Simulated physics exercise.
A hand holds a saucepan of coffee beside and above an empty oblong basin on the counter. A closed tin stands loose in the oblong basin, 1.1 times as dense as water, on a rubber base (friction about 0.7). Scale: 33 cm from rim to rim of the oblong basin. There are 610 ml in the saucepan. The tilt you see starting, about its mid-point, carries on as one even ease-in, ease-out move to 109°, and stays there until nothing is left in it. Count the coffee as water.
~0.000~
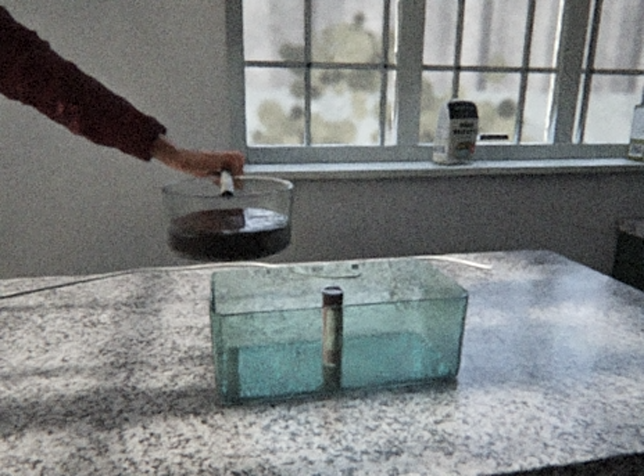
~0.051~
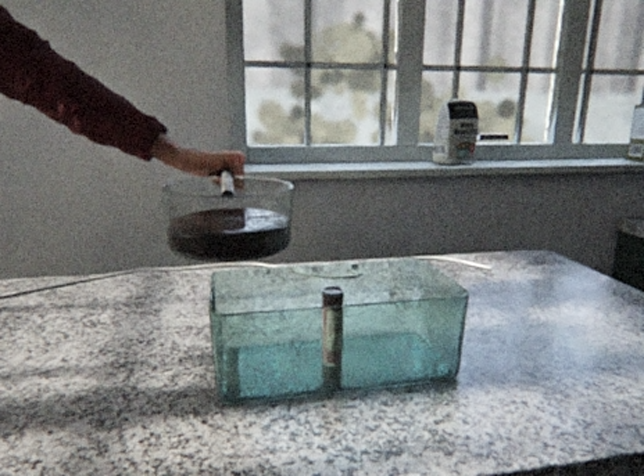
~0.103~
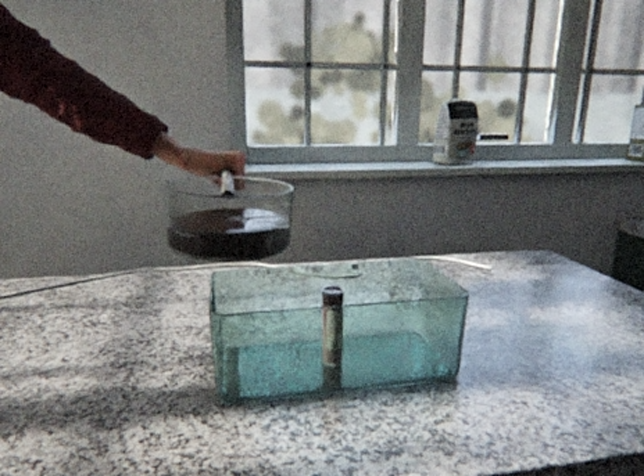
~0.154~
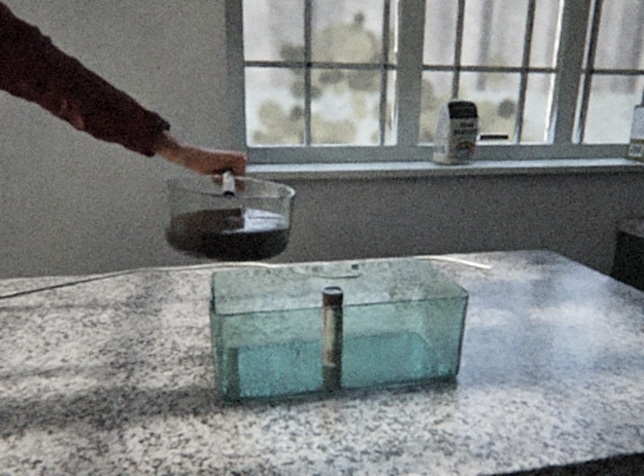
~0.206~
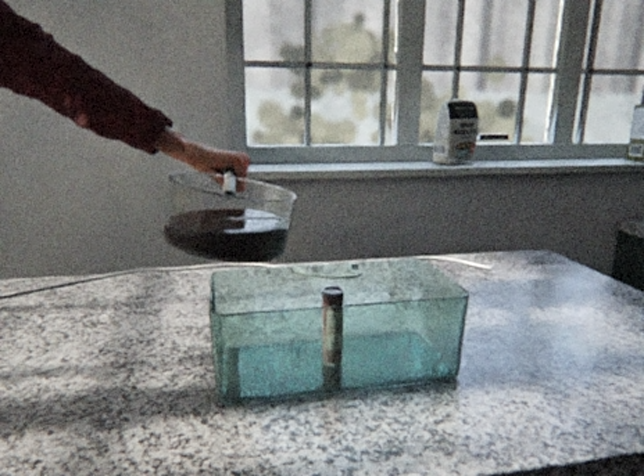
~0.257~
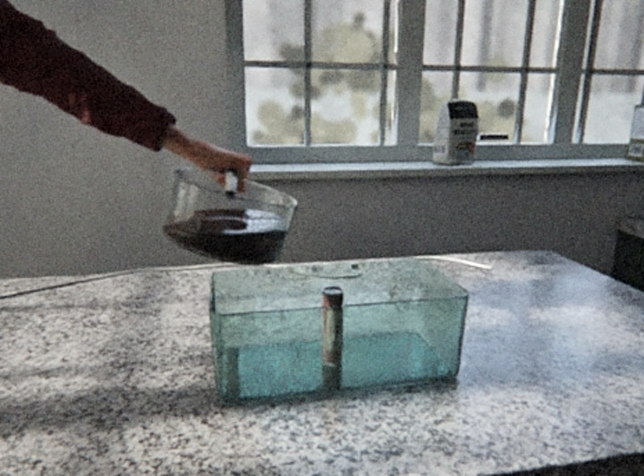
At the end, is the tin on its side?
The tin keeps standing.
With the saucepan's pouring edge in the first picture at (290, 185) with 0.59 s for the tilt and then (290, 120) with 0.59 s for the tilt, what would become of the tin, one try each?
First it falls; then it falls.
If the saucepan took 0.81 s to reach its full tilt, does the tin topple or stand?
The tin stays up.
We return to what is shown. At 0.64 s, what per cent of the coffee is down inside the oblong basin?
Some 12 per cent.
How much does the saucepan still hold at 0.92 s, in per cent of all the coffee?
About 12 per cent.
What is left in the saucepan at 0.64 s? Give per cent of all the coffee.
Some 60 per cent.
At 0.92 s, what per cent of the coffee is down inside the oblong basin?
Some 82 per cent.
Then, 0.64 s in, the tilt is 75° and 60 per cent is still to pour; the tin stands where it began.
Then, 0.92 s in, the tilt is 106° and 12 per cent is still to pour; the tin stands where it began.
Then, 1.21 s in, the tilt is 109° and 0 per cent is still to pour; the tin stands where it began.
Then, 1.53 s in, the tilt is 109° and 0 per cent is still to pour; the tin stands where it began.
Finally, the tin stands where it began.
